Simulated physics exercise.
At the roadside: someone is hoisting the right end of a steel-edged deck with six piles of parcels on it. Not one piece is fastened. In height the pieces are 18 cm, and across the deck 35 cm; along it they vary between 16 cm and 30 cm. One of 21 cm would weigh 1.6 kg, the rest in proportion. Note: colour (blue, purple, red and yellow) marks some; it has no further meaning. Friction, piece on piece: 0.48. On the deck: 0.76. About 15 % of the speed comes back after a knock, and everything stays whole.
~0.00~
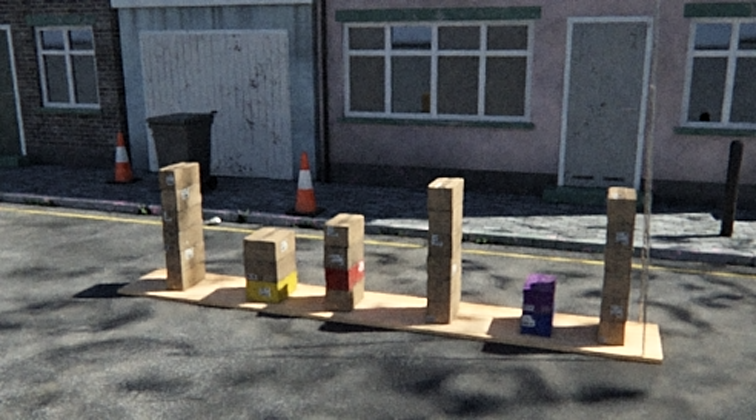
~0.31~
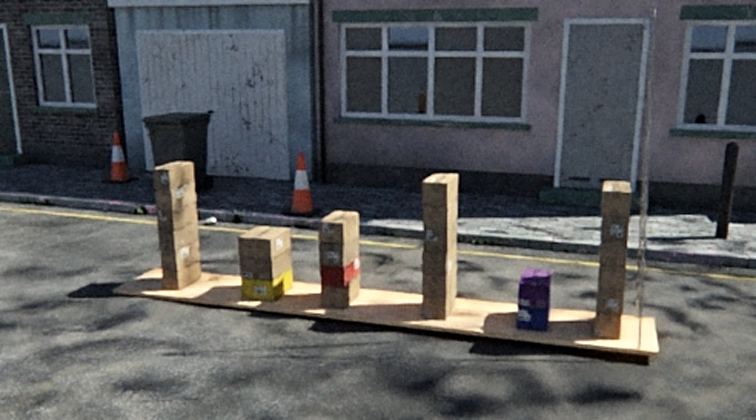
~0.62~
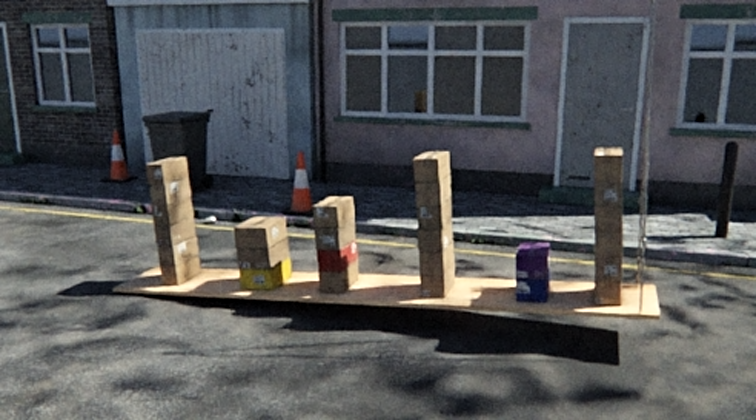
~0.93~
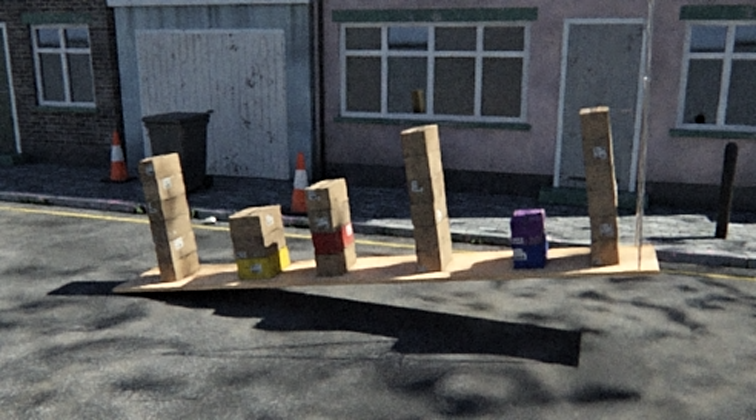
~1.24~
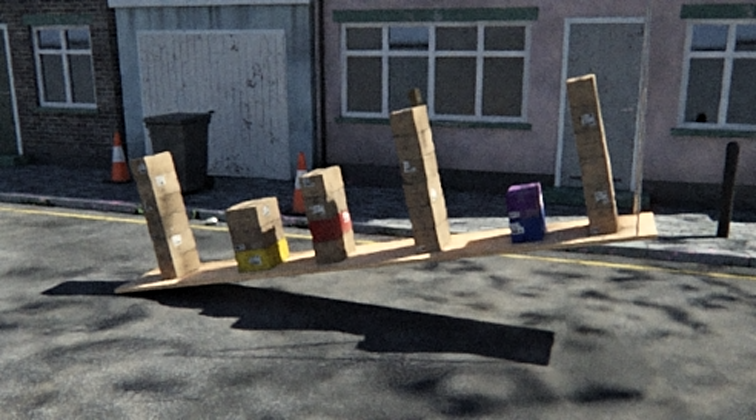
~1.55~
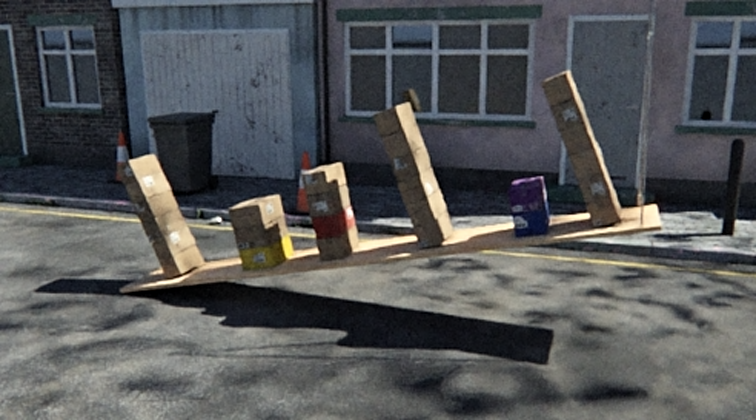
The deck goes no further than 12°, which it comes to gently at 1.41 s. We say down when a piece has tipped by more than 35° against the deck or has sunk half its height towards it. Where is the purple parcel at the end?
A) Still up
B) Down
The answer is B.
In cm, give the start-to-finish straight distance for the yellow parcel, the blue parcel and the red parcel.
Net displacement, roughly: Yellow ~ 30 cm, blue ~ 70 cm, red ~ 50 cm.
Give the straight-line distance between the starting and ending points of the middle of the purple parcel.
Start and end lie near 75 cm apart.
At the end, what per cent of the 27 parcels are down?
Near 95 per cent.
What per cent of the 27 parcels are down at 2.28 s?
By then 80 %.
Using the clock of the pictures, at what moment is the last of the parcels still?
At roughly 3.5 seconds.
After 1.86 s, slope 12°; 13 of the 27 parcels down; purple parcel unmoved.
After 2.28 s, slope 12°; 21 of the 27 parcels down; purple parcel leaning 18°; red parcel leaning 45°.
At rest (3.8 s), slope 12°; 25 of the 27 parcels down; purple parcel on its side; red parcel on its side; blue parcel shifted 21 mm. As the last picture would show them, middles, purple parcel near (468, 224), red parcel near (291, 247).
